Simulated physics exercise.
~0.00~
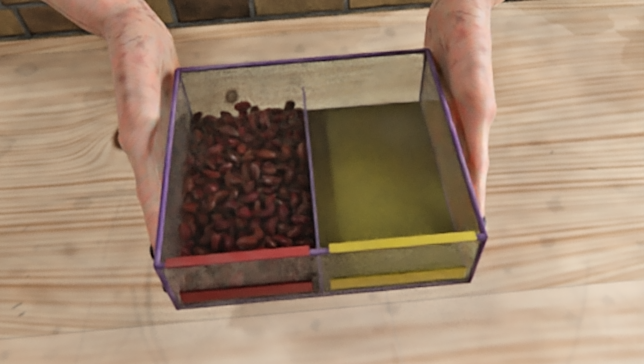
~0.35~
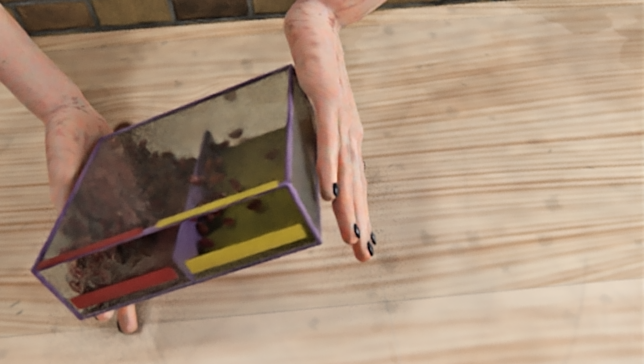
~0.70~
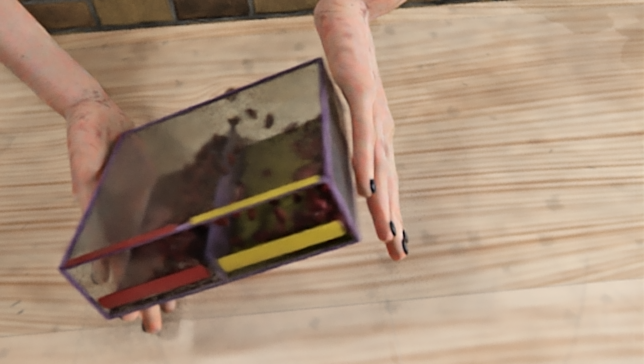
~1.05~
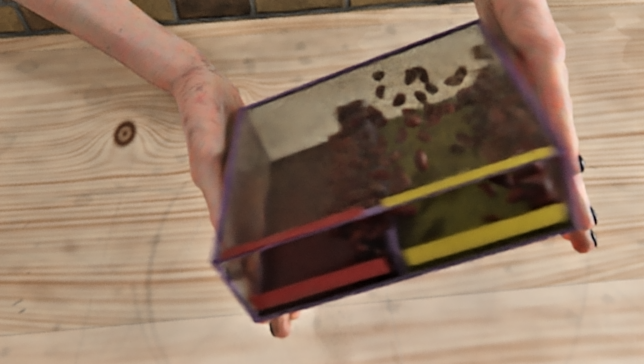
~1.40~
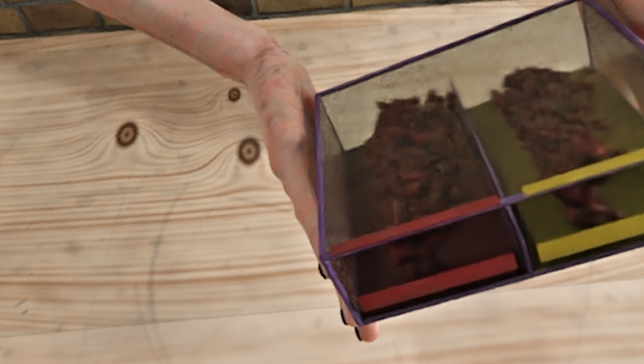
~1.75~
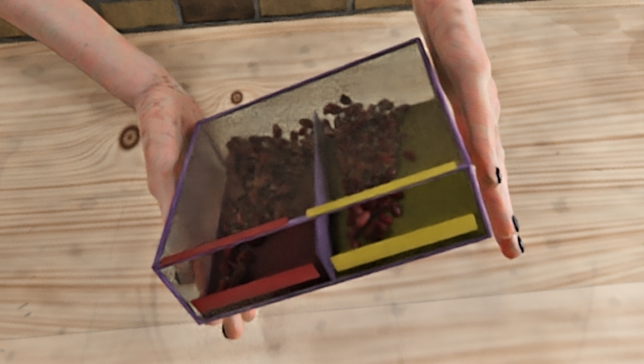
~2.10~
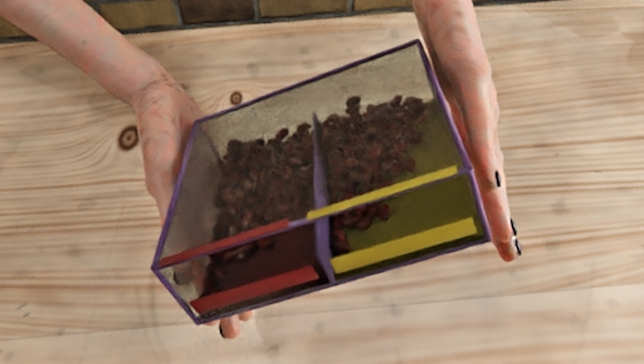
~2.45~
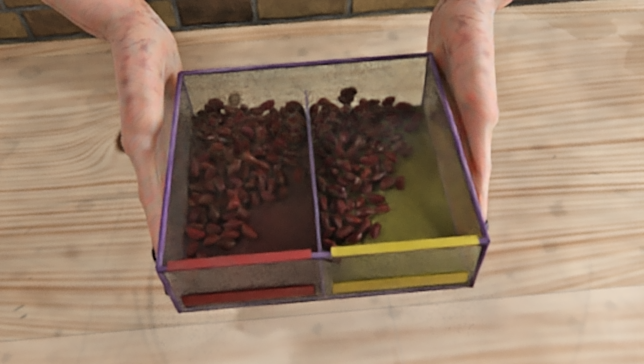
To begin with, two hands hold a clear box with purple edges over a wooden table, its red-marked left compartment filled with dark red kidney beans and its yellow-marked right one empty. The hands tilt the box and move it to the left, then swing it widely to the right. As it swings, beans tumble about and many cross into the yellow side. The box comes back toward the middle, still tilted, with piles in both compartments. Finally the hands level it, leaving beans on both sides, somewhat more of them in the red compartment.
